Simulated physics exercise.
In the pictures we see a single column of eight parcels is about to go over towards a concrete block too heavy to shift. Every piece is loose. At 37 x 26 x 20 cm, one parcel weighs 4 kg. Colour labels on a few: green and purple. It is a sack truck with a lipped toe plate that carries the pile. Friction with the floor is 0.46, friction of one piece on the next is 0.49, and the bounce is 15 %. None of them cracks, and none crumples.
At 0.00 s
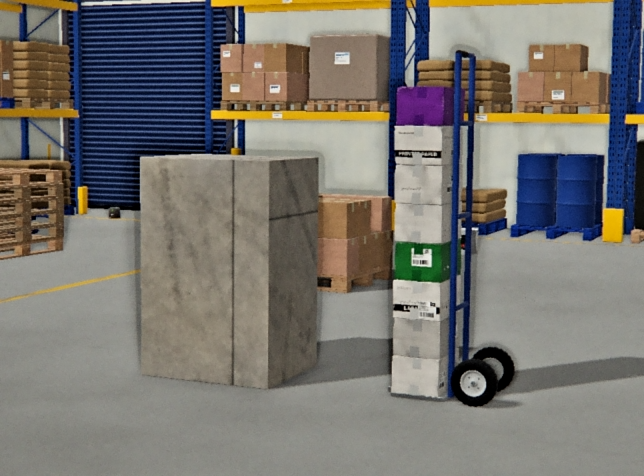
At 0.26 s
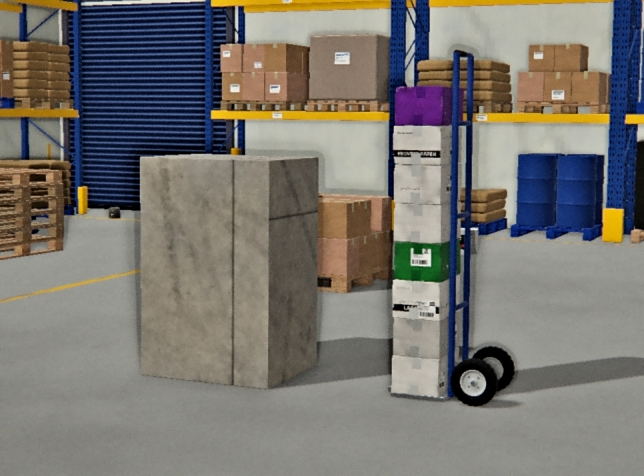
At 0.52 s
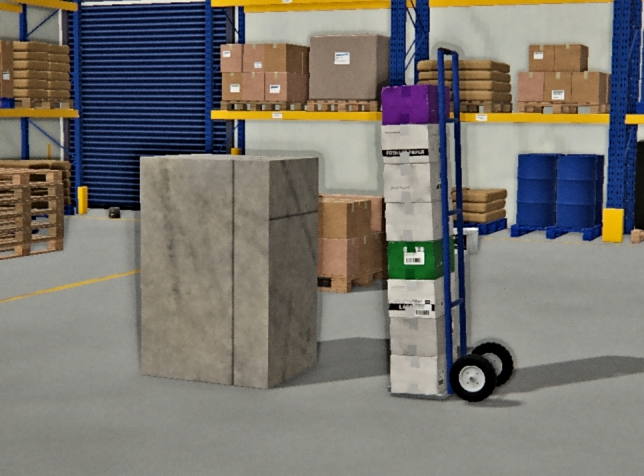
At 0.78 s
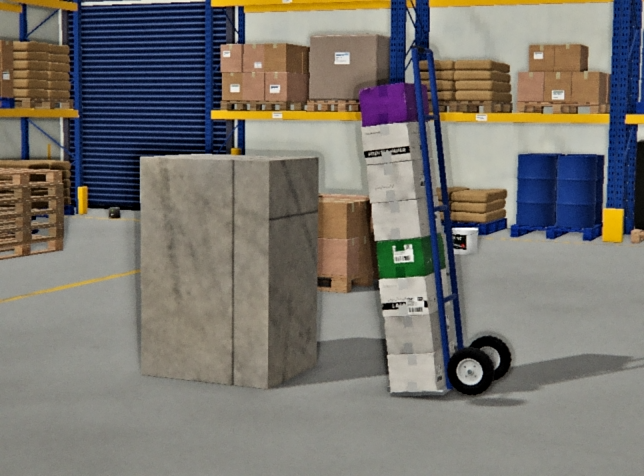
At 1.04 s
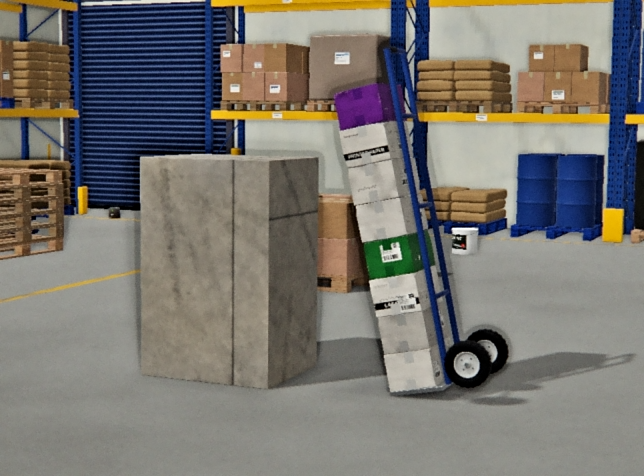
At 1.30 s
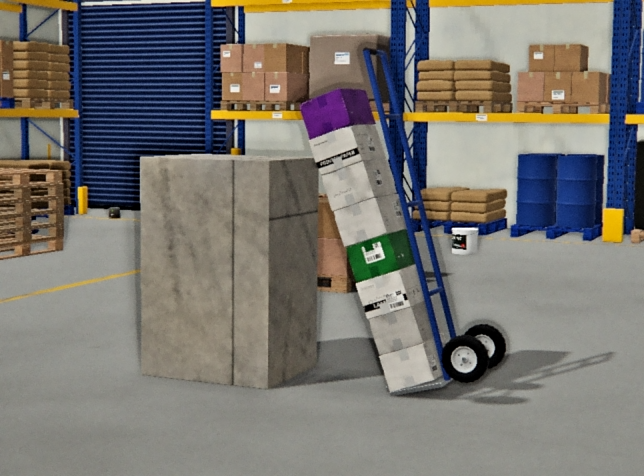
A blue sack truck stacked with pale boxes, a purple one on top and a green one midway, stands upright in a warehouse seen from a fixed, side-on view. A large grey stone-like block sits to its left, with blue and yellow racking, cartons and blue drums behind. The truck and its column tilt steadily leftward toward the block, the upper boxes leaning farther than the frame.
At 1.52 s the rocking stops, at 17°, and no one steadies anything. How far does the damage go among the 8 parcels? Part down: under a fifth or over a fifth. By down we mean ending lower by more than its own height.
It comes to fewer than one in five.
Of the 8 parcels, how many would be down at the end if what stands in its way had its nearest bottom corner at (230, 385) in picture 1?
With that change the number is 2.
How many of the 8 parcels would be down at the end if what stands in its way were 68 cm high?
You'd end up with 4 of them.
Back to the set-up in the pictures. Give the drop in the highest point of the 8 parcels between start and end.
The top ends up some 15 cm lower.
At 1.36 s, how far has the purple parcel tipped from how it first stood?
It's at some 20 degrees.
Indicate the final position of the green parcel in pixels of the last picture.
I'd say its middle settles close to (356, 262).
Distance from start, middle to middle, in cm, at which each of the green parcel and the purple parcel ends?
The green one ends 40 cm from its start and the purple one 100 cm.
After 1.36 s, none of the 8 parcels down, 8 disturbed; purple parcel leaning 22°, 6 cm lower; green parcel leaning 22°.
After 1.42 s, none of the 8 parcels down, 8 disturbed; purple parcel leaning 25°, 9 cm lower; green parcel leaning 25°.
After 1.50 s, none of the 8 parcels down, 8 disturbed; green parcel leaning 30°; purple parcel leaning 29°, 13 cm lower.
After 1.68 s, none of the 8 parcels down, 8 disturbed; purple parcel leaning 49°, 13 cm lower; green parcel leaning 33°.
At rest (2.6 s), none of the 8 parcels down, 8 disturbed; purple parcel on its side; green parcel leaning 33°. That is 0 per cent. As the last picture would show them, middles, purple parcel near (253, 135), green parcel near (356, 262).
